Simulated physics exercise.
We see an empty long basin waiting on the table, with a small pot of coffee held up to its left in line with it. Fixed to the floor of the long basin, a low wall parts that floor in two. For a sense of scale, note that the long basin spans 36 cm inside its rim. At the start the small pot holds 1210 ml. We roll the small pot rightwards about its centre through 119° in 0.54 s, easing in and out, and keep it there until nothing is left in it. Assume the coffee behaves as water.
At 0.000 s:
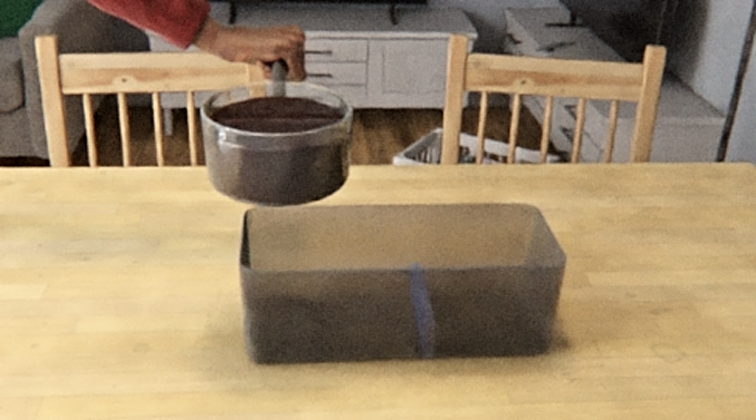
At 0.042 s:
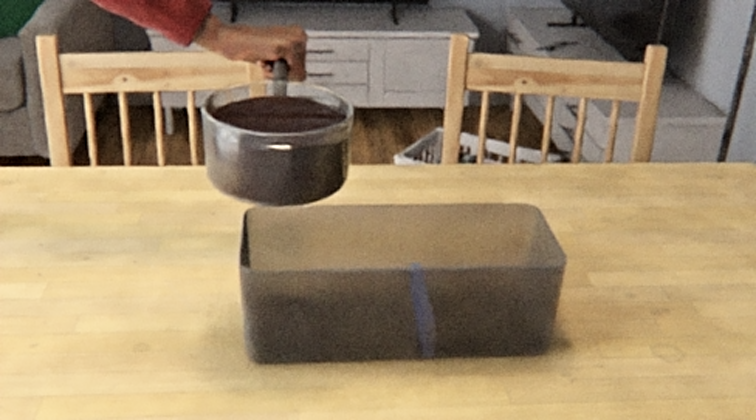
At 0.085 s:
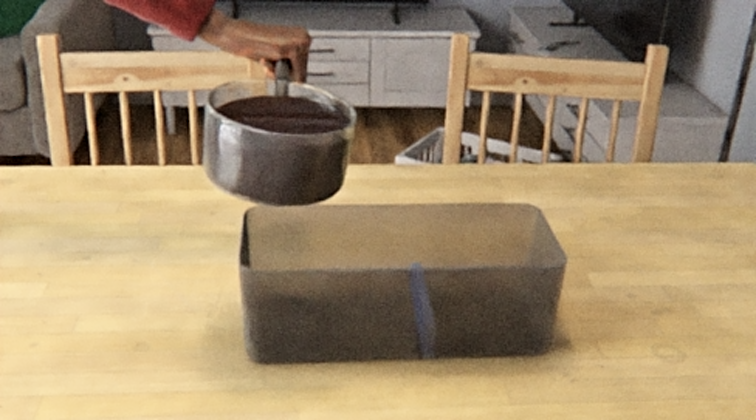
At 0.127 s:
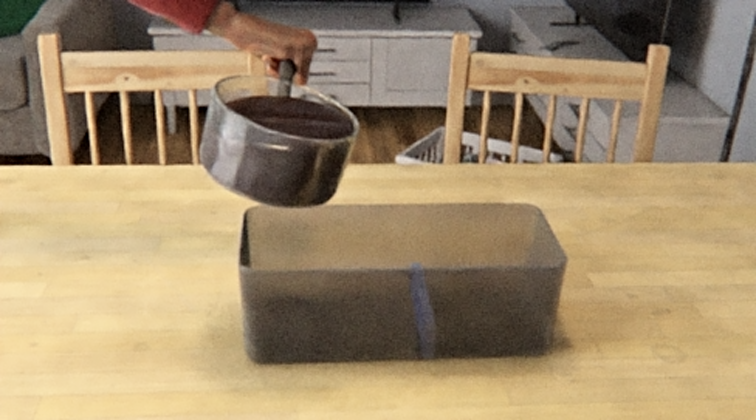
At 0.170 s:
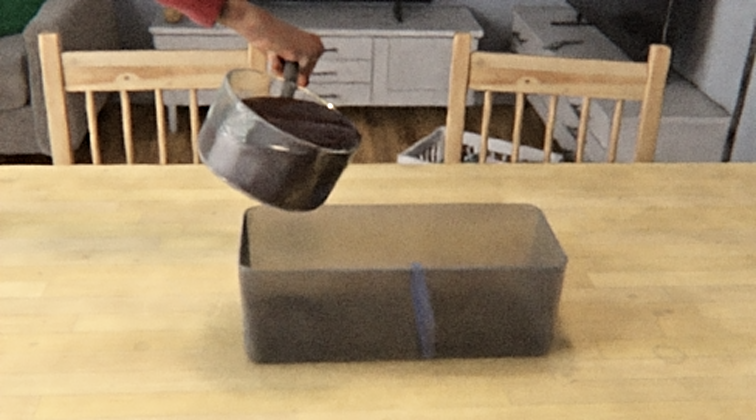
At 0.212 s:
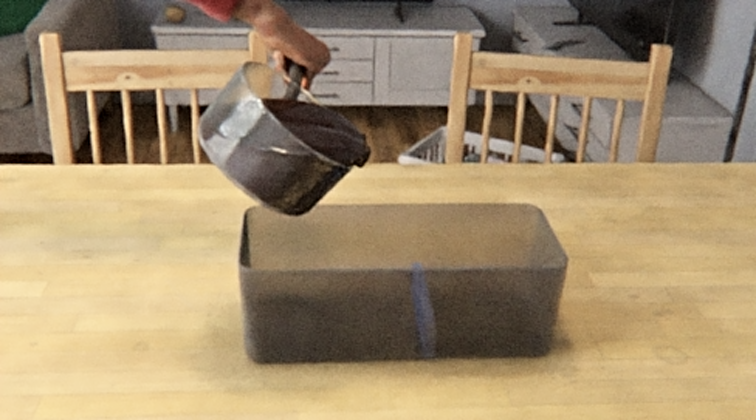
Small pot of dark coffee tilting steadily rightwards in a person's hand, coffee reaching its lip above a long grey basin.
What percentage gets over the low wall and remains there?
29 %.
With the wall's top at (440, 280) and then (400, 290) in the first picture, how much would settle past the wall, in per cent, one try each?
Some 15 in a hundred, then some 30 in a hundred.
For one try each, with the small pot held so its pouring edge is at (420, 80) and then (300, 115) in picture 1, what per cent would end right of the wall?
It comes to 45 per cent, and then 30 per cent.
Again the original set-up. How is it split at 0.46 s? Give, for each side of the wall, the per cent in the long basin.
56 on the left, 1 on the right, roughly.
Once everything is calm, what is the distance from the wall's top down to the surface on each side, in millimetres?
Left roughly 18 mm; right roughly 26 mm.
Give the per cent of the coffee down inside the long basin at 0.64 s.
Some 86 percent of the total.
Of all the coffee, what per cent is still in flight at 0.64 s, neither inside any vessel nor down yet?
About 12 percent.
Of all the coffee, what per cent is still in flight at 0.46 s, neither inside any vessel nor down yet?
Close to 28 in a hundred.
After 0.46 s the tilt is 113° and 16 per cent is still to pour, 56 is left of the wall and 1 right of it.
After 0.64 s the tilt is 119° and 1 per cent is still to pour, 74 is left of the wall and 12 right of it.
After 0.83 s the tilt is 119° and 0 per cent is still to pour, 61 is left of the wall and 29 right of it.
After 1.04 s the tilt is 119° and 0 per cent is still to pour, 62 is left of the wall and 29 right of it.
In the end 62 per cent lies left of the wall, 29 right of it and 9 outside.
